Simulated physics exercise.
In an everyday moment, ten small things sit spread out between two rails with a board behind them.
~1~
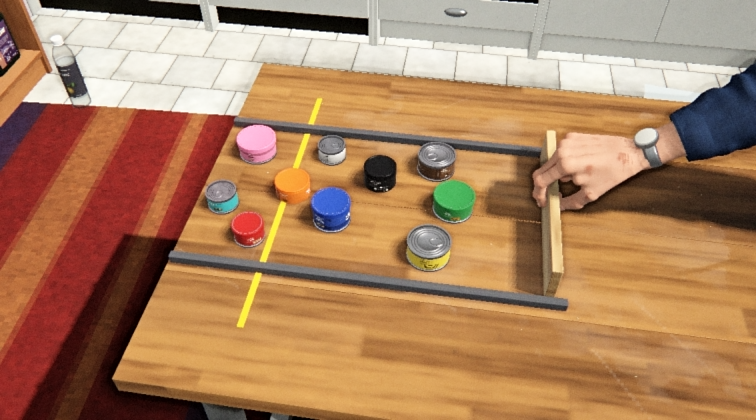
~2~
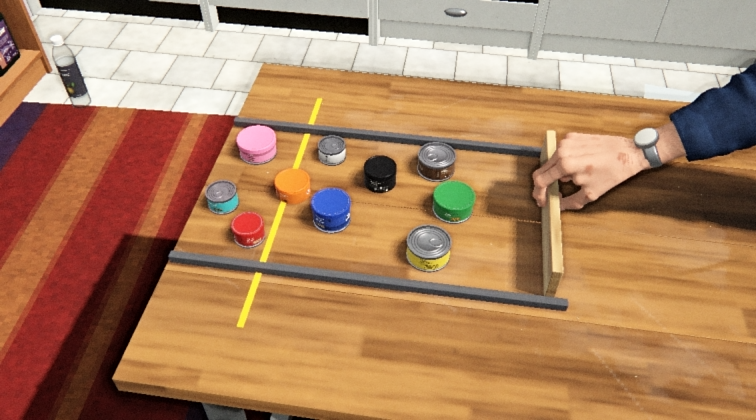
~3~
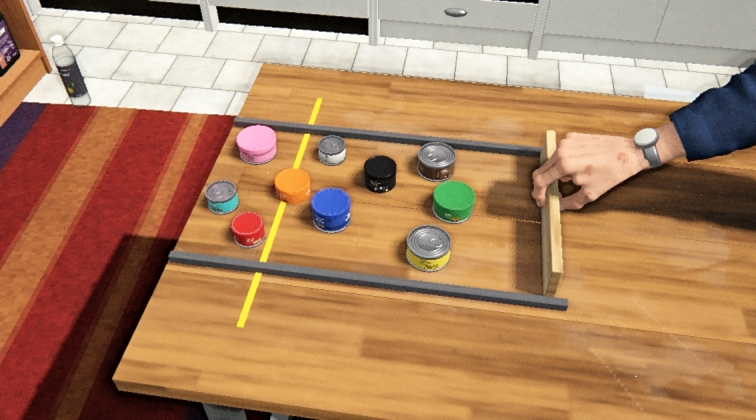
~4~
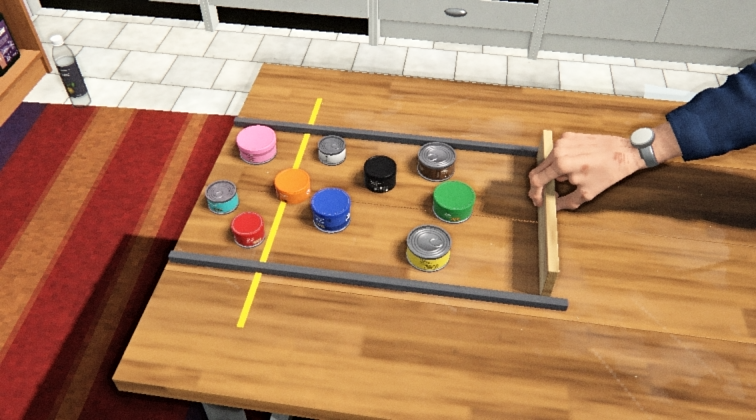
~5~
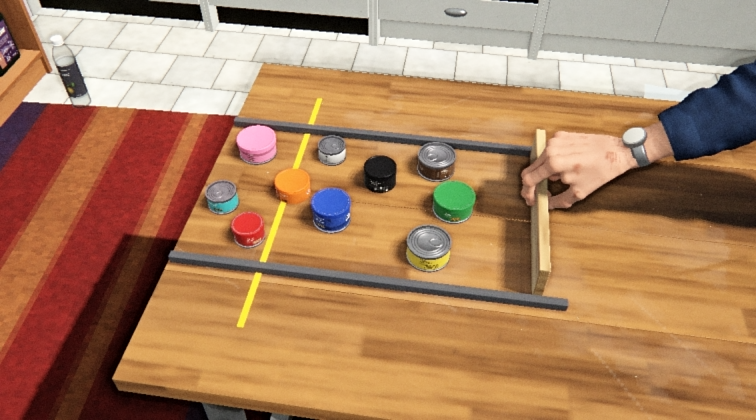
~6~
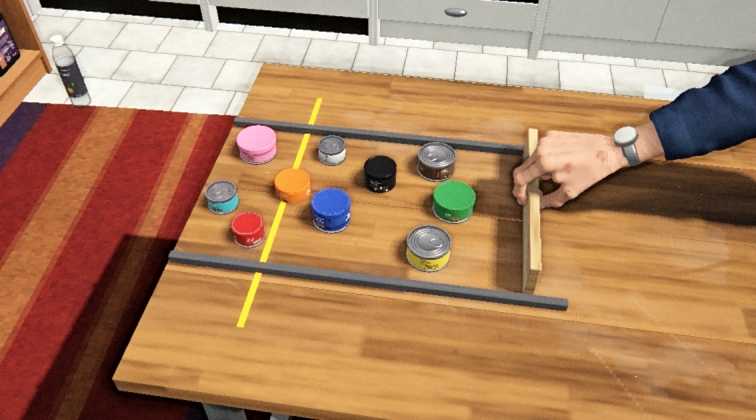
Wooden board edging slightly left between two dark rails, pushed by a hand, while the colourful small tins ahead stay still.
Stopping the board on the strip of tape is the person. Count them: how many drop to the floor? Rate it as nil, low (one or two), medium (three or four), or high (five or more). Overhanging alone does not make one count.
Nil.
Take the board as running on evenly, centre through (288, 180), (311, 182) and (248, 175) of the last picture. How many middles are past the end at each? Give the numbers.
In order, that gives 0, then 0, then 5.
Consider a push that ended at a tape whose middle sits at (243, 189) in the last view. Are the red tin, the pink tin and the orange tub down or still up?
In order, the red tin goes off the edge, then the pink tin goes off the edge, then the orange tub goes off the edge.
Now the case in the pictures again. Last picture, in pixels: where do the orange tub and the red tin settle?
The orange tub at (234, 176), the red tin at (216, 224).
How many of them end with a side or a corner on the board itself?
At rest, 4 are in contact.
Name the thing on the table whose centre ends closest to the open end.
The pink tin.
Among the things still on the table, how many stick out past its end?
The total here is 1.
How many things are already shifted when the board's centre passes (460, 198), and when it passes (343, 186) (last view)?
The first count is 1, and then it's 7.
Early on, none off yet; turquoise tin at rest near (222, 198); pink tin at rest near (257, 145); red tin at rest near (249, 230).
Finally, the number that fall off is zero.
